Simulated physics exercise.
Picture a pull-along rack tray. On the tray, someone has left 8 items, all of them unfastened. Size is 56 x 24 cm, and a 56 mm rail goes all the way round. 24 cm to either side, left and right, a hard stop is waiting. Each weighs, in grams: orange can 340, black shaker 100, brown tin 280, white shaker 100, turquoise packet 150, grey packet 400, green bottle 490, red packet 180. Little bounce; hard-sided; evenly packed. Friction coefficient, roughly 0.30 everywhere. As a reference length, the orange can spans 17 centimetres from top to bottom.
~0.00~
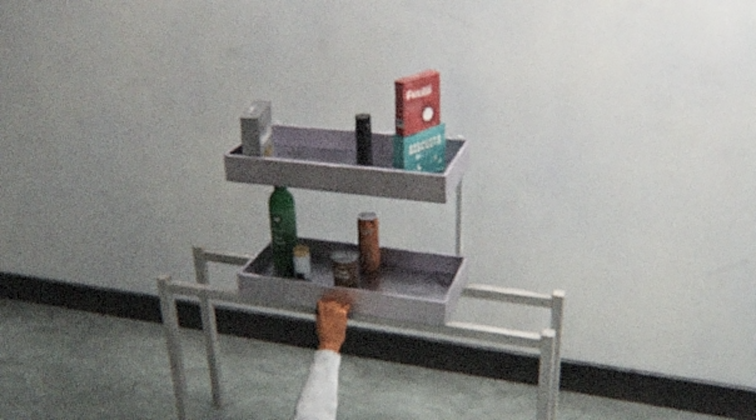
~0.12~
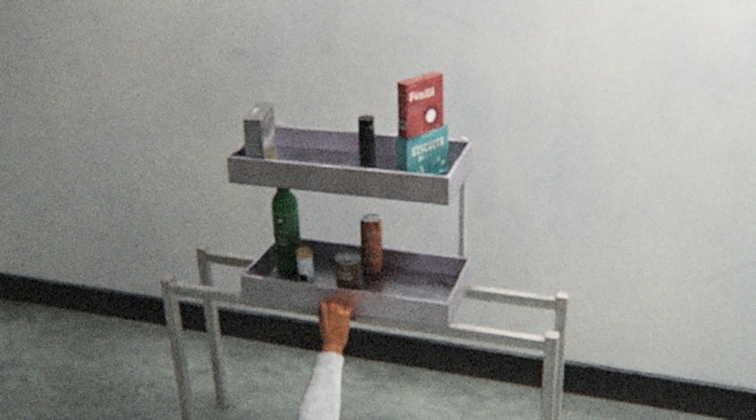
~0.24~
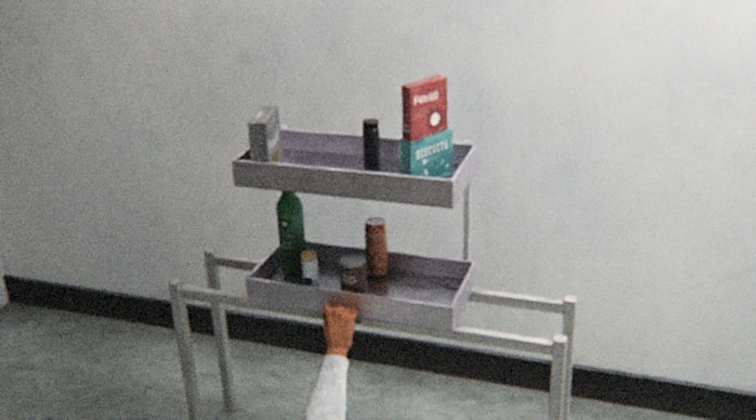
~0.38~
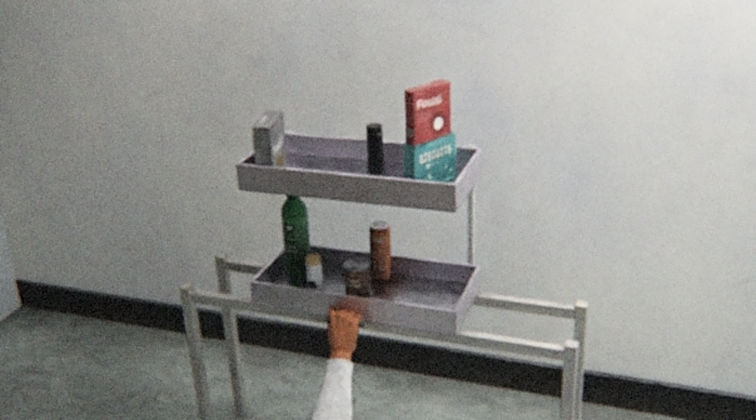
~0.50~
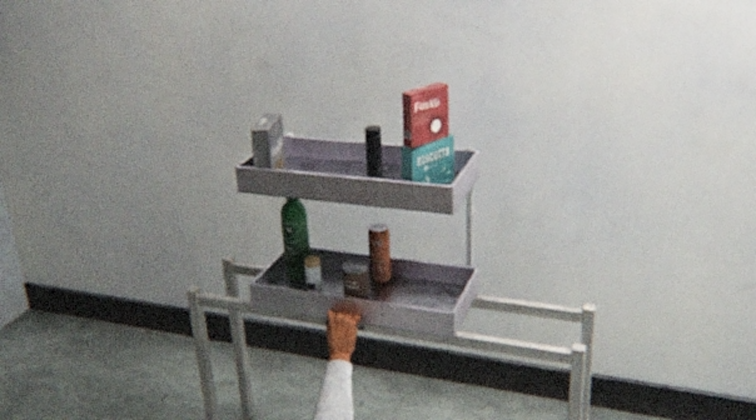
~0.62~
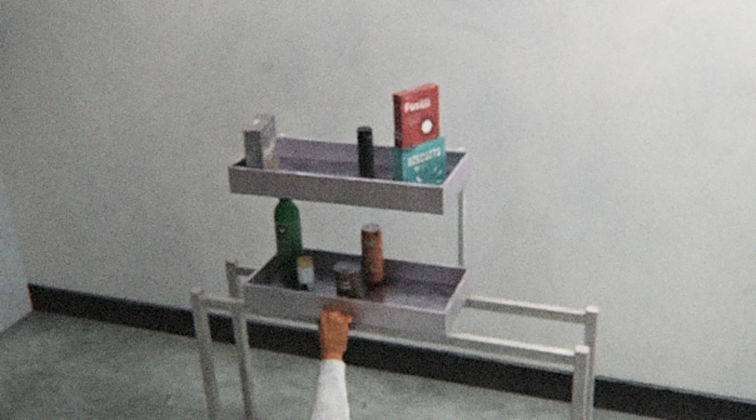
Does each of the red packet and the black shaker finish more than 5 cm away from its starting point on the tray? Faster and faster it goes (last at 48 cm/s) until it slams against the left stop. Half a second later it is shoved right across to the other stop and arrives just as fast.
Verdict: The red packet yes; the black shaker yes.
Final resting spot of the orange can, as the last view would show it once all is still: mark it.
Look near (485, 268) and you'll find it.
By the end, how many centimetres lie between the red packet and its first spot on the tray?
Roughly 25 cm.
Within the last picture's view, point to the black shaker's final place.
It finishes at roughly (438, 190).
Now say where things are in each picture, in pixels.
Tray midway; red packet (418, 103); black shaker (364, 139), in the first picture.
Tray midway; white shaker (306, 271); turquoise packet (422, 154), in the second picture.
Tray 1 cm left; grey packet (266, 143); green bottle (291, 229), in the third picture.
Tray 3 cm left; orange can (381, 252); brown tin (358, 283), in the fourth picture.
Tray 5 cm left; white shaker (314, 280); turquoise packet (428, 163), in the fifth picture.
Tray 8 cm left; red packet (416, 116); black shaker (366, 151), in the sixth picture.
By 1.42 s, tray 24 cm left; red packet tilted 45° near (315, 116); black shaker 3 cm from its spot near (300, 146); turquoise packet tilted 46°.
By 2.52 s, tray 12 cm left; black shaker on its side near (292, 175); red packet on its side near (324, 148); turquoise packet on its side.
When it is over (4.5 s), lying over on the tray, black shaker, turquoise packet and red packet; the other 5 within 5 cm of the start. In the last view, red packet near (468, 159), black shaker near (438, 190).
